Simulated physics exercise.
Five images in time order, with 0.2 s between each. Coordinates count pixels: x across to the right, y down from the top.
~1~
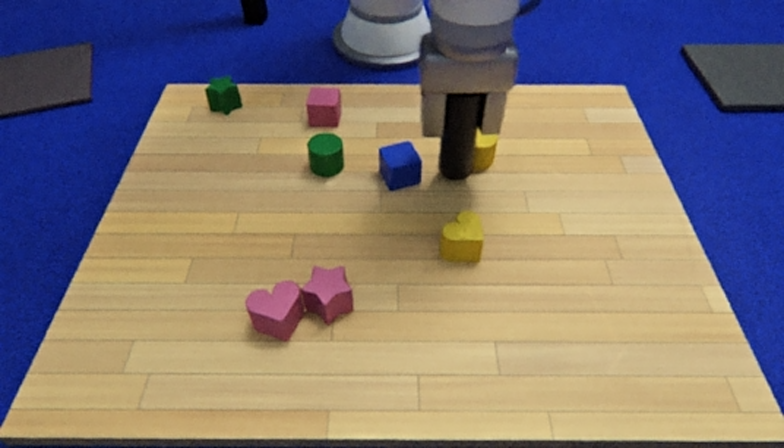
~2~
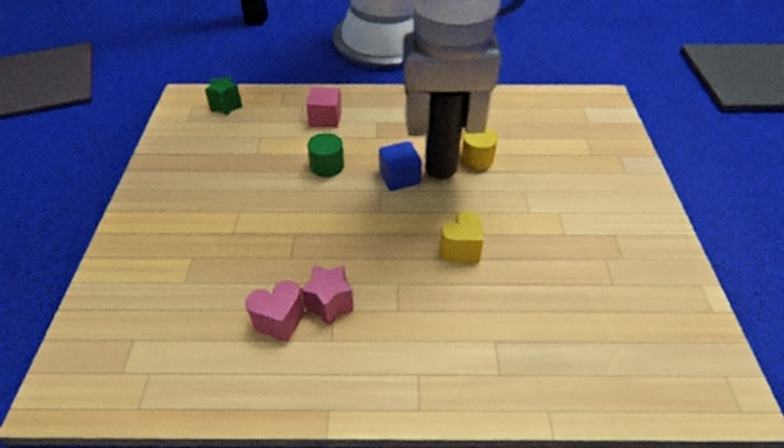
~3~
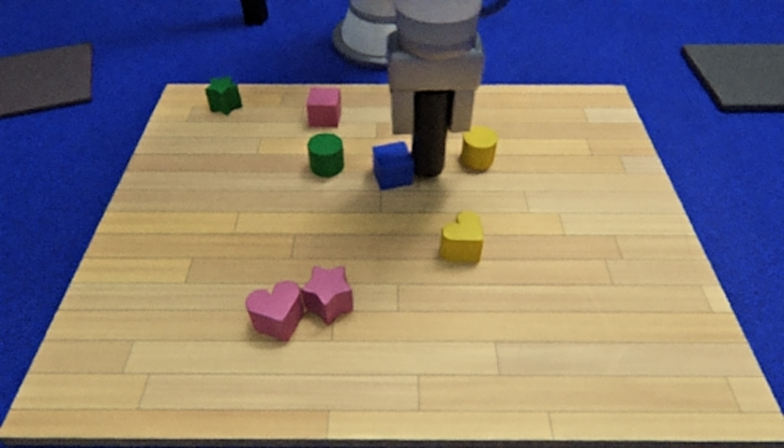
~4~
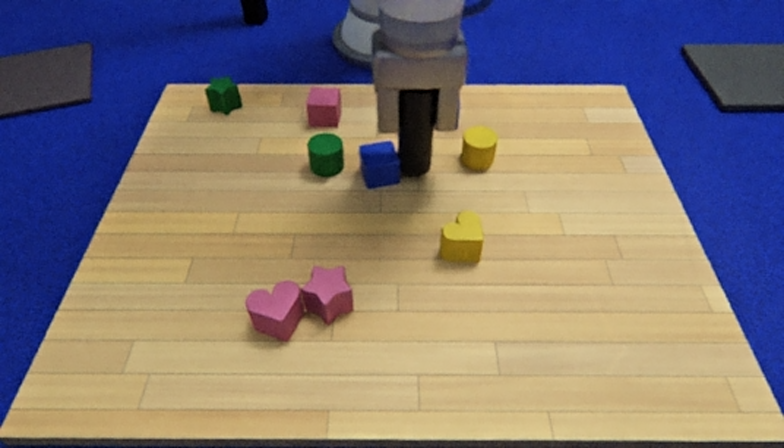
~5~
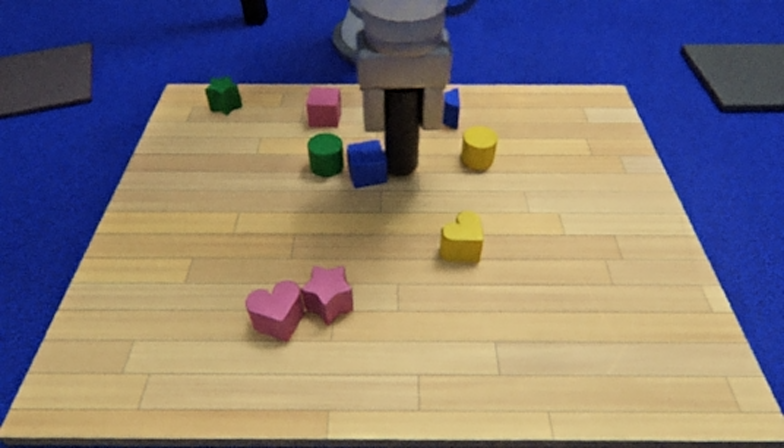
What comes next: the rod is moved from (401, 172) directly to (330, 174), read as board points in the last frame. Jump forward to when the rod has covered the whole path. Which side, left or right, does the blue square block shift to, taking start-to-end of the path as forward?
The shift goes right.
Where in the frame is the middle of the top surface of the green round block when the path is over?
I think it will end close to (268, 133).
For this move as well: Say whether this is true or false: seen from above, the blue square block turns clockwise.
Answer: True.
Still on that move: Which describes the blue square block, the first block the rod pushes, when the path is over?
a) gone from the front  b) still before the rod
b.
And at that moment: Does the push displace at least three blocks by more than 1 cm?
In short: No.
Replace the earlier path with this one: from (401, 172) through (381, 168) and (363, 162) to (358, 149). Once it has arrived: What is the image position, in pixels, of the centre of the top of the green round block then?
In the picture, that point is around (291, 141).
The first path, step by step. Halfway along, rod (365, 167); green round block (299, 139); blue square block (330, 148), turned 30° clockwise.
At the end, rod (329, 167); green round block (268, 133); blue square block (294, 146), turned 40° clockwise; yellow round block still.
